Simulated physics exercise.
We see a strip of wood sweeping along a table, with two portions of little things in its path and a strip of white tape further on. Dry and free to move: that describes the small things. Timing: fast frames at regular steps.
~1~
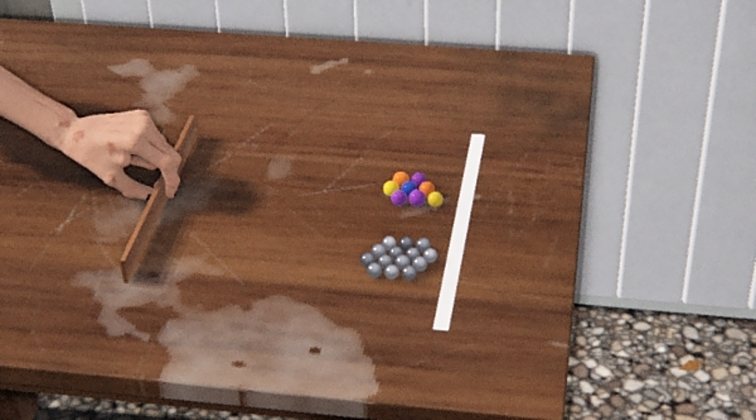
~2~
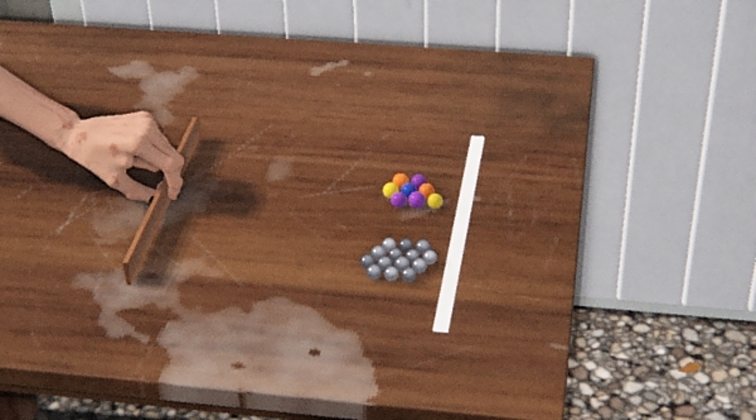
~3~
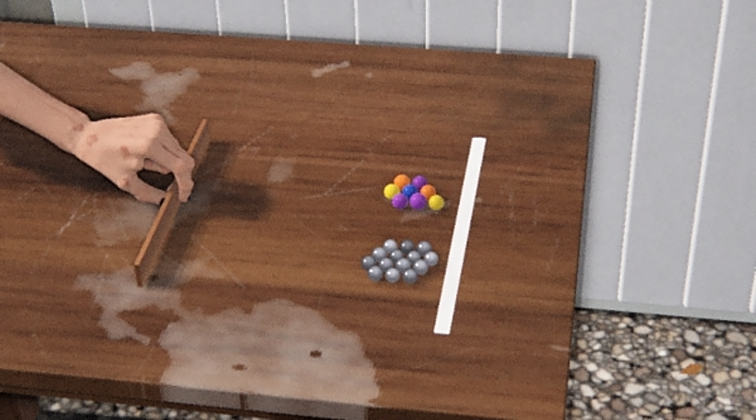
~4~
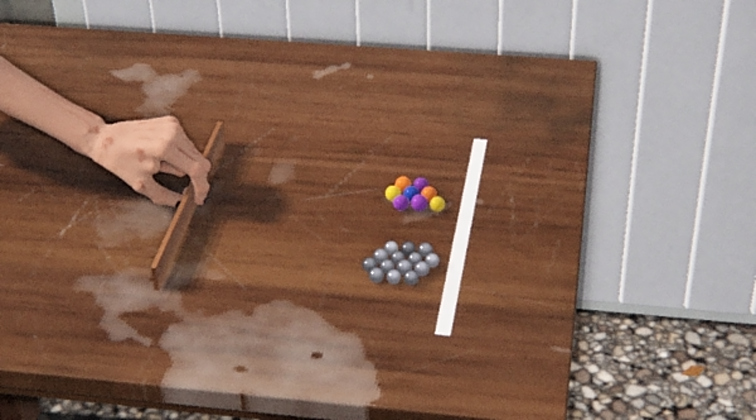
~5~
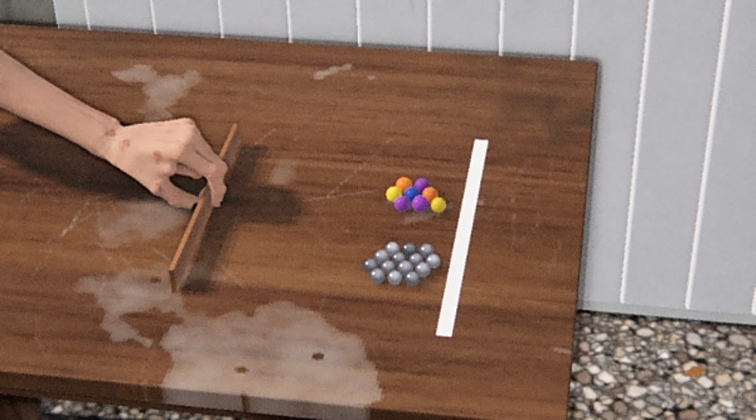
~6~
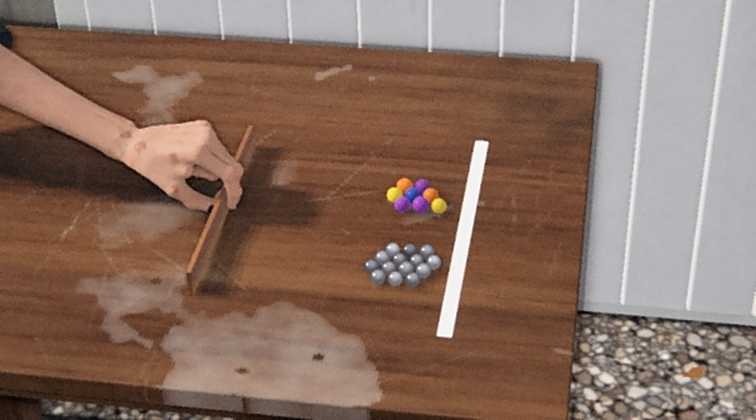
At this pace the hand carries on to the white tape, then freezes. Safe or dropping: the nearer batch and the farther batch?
The nearer batch loses pieces over the edge; the farther batch loses pieces over the edge.
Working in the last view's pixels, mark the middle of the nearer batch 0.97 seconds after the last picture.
Its centre is near (496, 275).
Then, 0.48 s on from there, strip of wood still moving, near (351, 204); nearer batch all on the table, its front near (434, 262); farther batch all on the table, its front near (439, 206).
Then, 0.97 s on from there, strip of wood stopped at the white tape; nearer batch all on the table, its front near (527, 280); farther batch all on the table, its front near (521, 197).
Then, 1.25 s on from there, strip of wood stopped at the white tape; nearer batch a little over the edge; farther batch all on the table, its front near (579, 238).
In the end, strip of wood stopped at the white tape; nearer batch the whole lot over the edge; farther batch the whole lot over the edge.
